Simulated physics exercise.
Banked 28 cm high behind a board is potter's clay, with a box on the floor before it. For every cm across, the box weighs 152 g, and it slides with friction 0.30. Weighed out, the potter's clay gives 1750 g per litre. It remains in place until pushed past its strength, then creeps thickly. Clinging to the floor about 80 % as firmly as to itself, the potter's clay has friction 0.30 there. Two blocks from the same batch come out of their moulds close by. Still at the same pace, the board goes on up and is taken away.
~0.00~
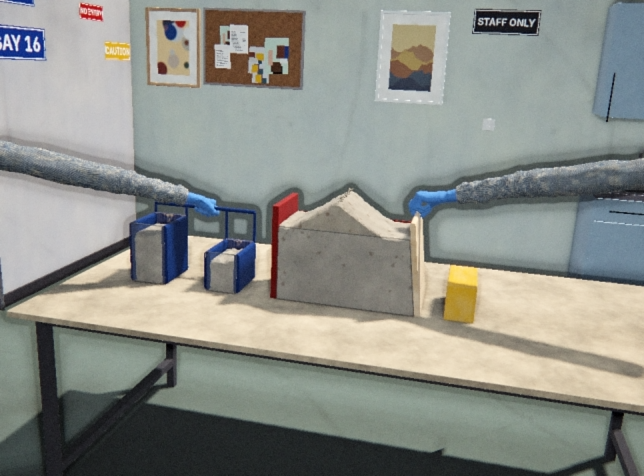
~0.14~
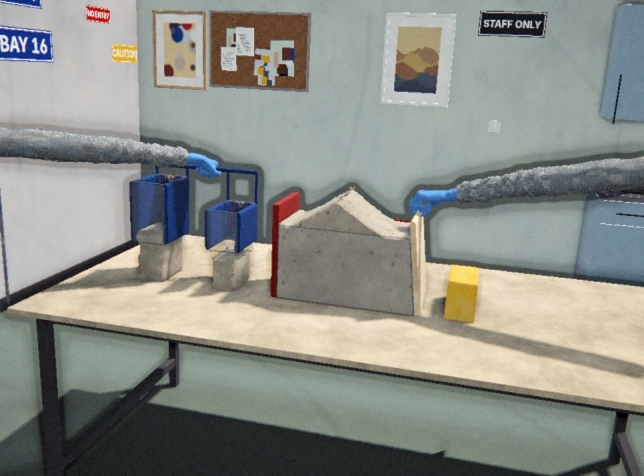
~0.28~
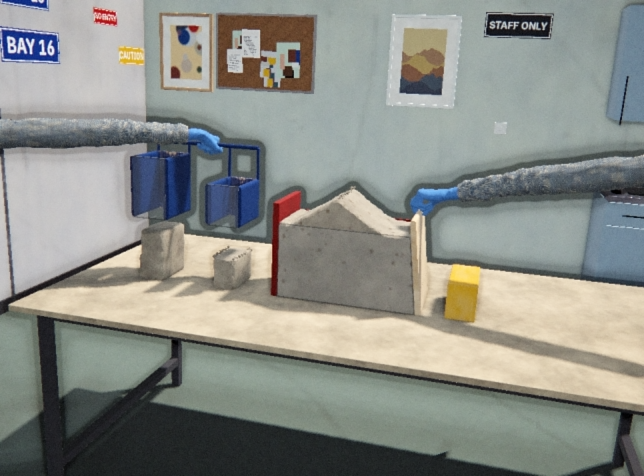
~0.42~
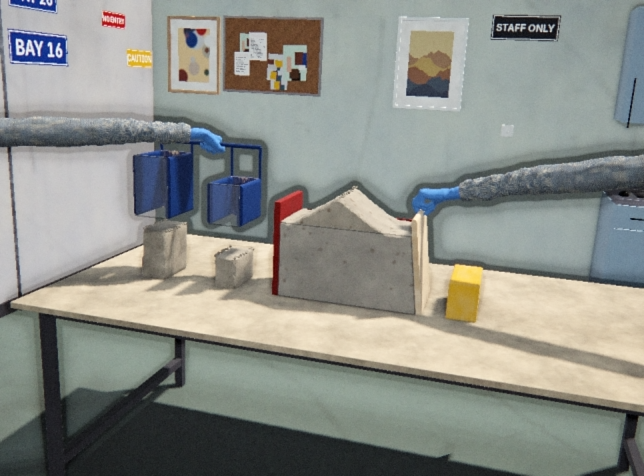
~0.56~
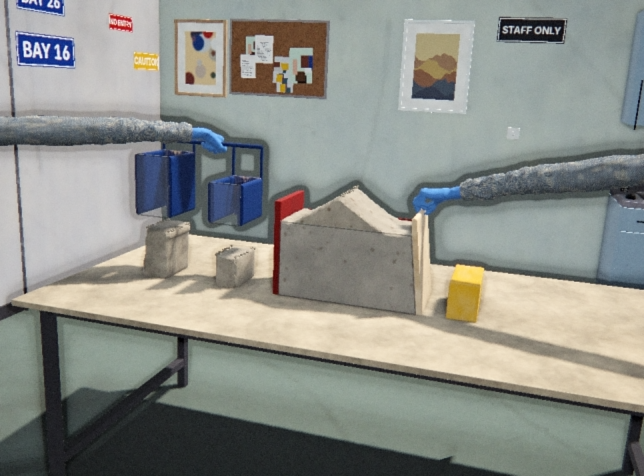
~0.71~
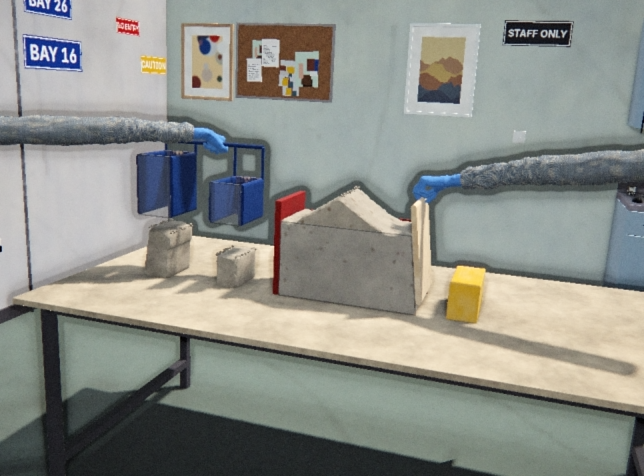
A gloved hand on the left lifted two blue moulds off a pair of grey blocks and held them up, then another on the right slightly raised the pale board beside the big grey mound.
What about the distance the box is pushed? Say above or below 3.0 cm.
Turns out it's not up to 3.0 cm, for what it's worth.
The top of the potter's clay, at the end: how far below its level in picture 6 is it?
Measured change: Some 5.5 cm.
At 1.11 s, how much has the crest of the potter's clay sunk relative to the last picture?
Around 0.5 cm.
By 0.89 s, the box has not moved.
By 1.11 s, the box has not moved.
By 1.33 s, the box has not moved.
By 1.55 s, the box has not moved.
By 1.98 s, at the end, the box has not moved.
